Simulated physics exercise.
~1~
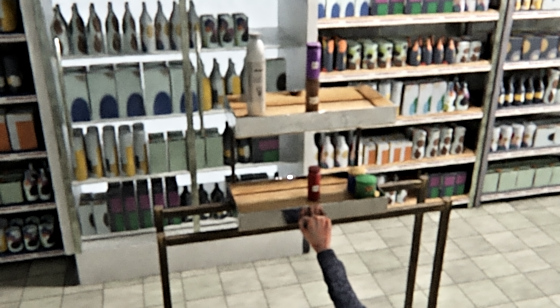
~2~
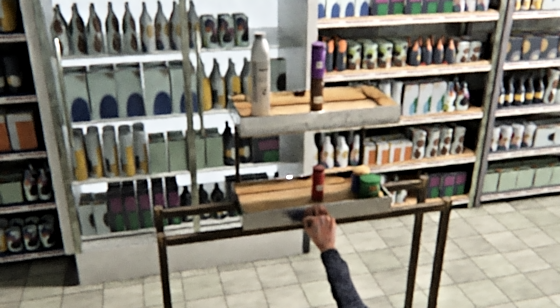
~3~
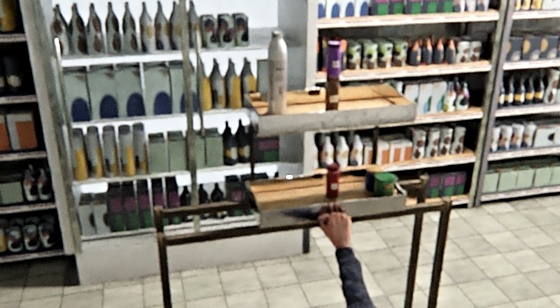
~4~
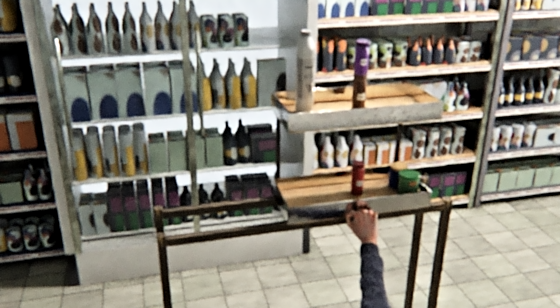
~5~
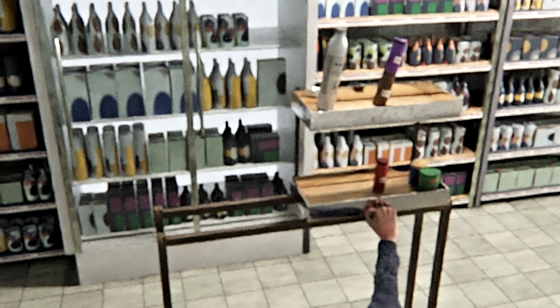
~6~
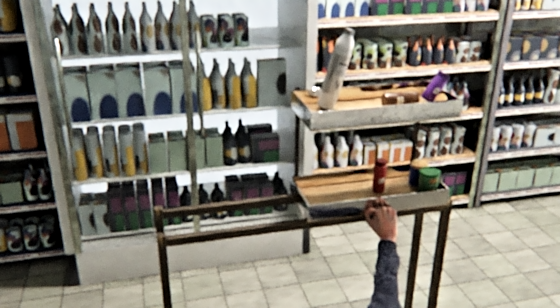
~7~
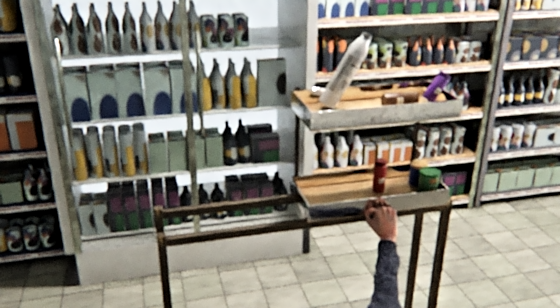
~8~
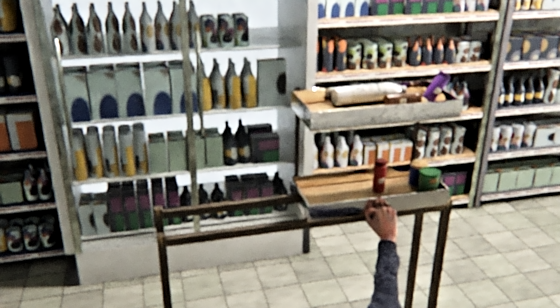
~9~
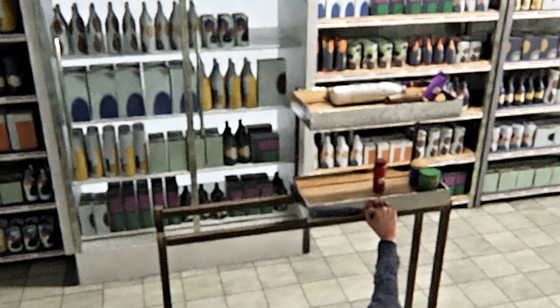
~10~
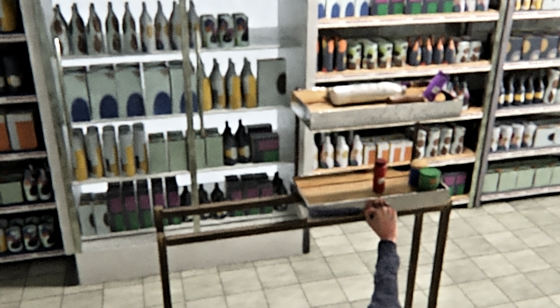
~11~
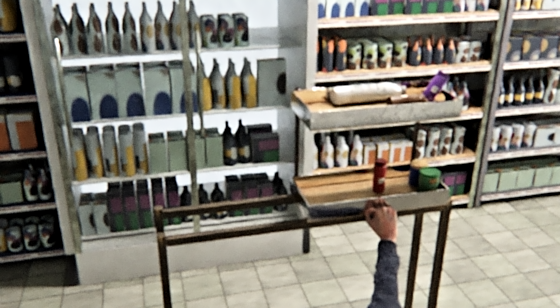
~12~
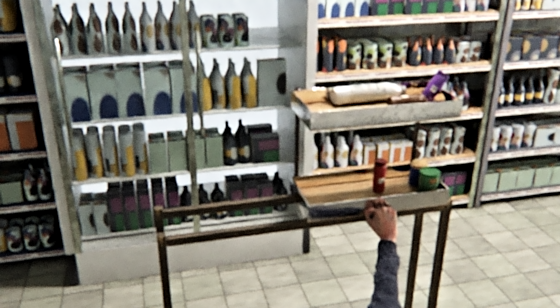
The video shows a hand sliding a two-level tray of upright containers to the right until it stops abruptly, whereupon the purple and brown shakers topple, then the white bottle falls onto its side, all staying on the upper level while the red shaker and green tin remain standing below.
